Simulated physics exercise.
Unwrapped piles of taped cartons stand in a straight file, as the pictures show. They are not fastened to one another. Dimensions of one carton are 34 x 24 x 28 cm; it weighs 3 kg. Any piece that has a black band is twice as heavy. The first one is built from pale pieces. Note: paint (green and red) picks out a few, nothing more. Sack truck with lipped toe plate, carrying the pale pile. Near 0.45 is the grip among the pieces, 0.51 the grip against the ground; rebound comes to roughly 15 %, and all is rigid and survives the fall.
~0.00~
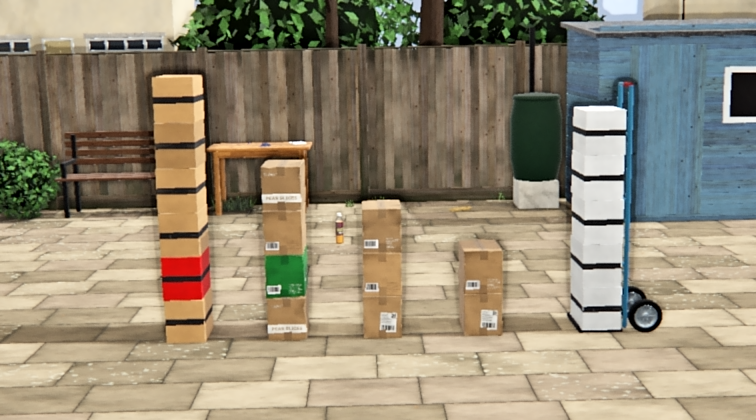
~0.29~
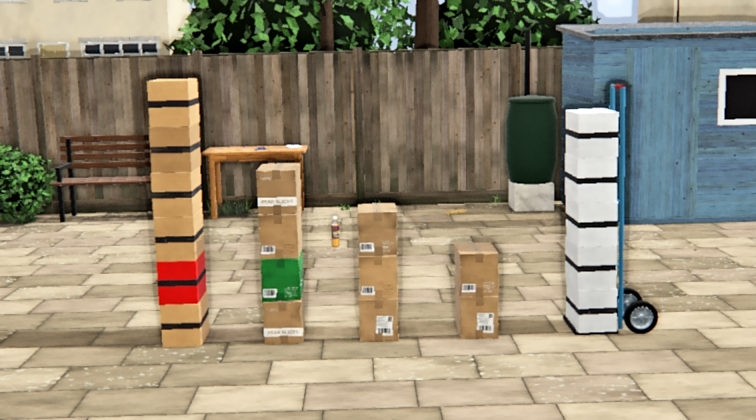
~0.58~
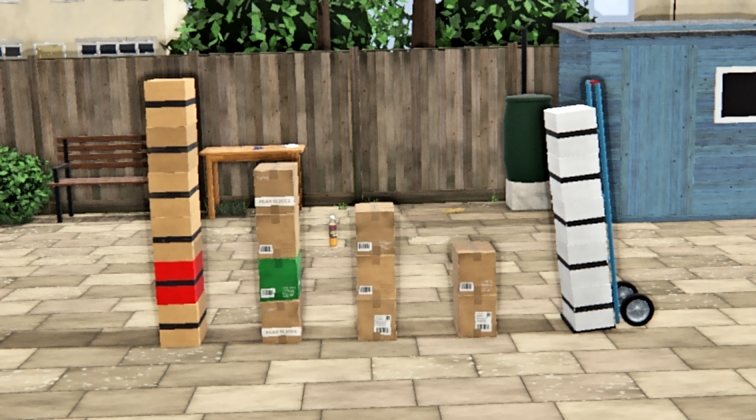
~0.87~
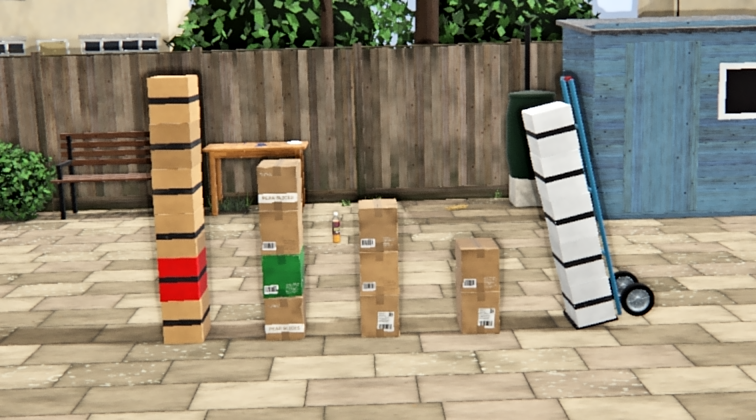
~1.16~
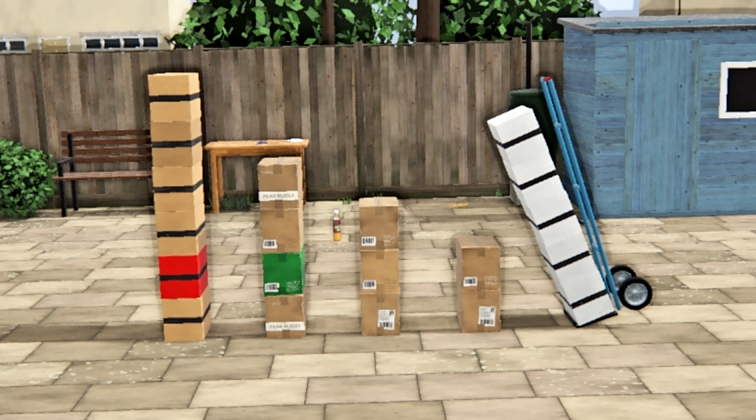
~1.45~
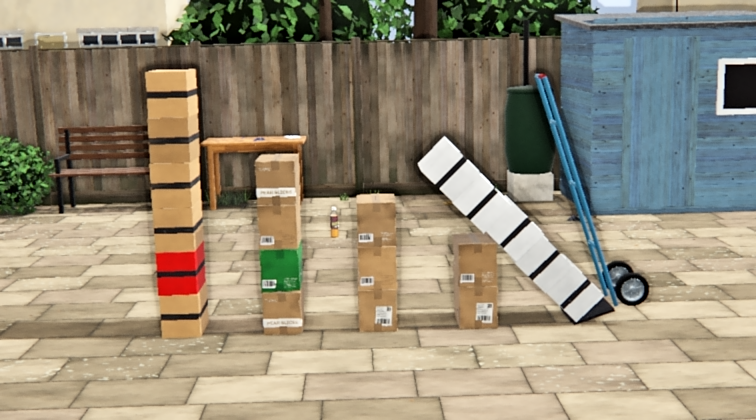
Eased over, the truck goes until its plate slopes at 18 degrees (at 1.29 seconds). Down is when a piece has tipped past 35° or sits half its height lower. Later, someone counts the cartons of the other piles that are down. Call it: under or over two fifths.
Under.
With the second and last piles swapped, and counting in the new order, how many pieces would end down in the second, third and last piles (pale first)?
Count of fallen pieces - second: 5; third: 3; last: 2.
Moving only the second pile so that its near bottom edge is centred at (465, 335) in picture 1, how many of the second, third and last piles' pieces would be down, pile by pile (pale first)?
Down counts: Second 1, third 3, last 6.
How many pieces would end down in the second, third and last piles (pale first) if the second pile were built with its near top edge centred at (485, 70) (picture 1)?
Second 6, third 3, last 6.
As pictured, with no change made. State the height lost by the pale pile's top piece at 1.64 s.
Some 40 centimetres.
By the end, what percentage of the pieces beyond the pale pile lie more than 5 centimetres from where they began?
It comes to 45 percent shifted.
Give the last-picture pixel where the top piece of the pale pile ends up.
The top piece finishes near (361, 265).
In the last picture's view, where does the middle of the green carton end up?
Near pixel (253, 267).
After 1.64 s, 4 of the pale pile down; none of the 15 other cartons down, 4 disturbed.
After 1.88 s, 5 of the pale pile down; none of the 15 other cartons down, 9 disturbed; green carton 3° from how it stood.
After 2.34 s, 5 of the pale pile down; 3 of the 15 other cartons down; green carton 22° from how it stood.
In the end (3.5 s), 5 of the pale pile down; 3 of the 15 other cartons down; green carton 25° from how it stood; red carton unmoved. That is 20 per cent. From the last view, middles, green carton near (253, 267), red carton near (181, 268).
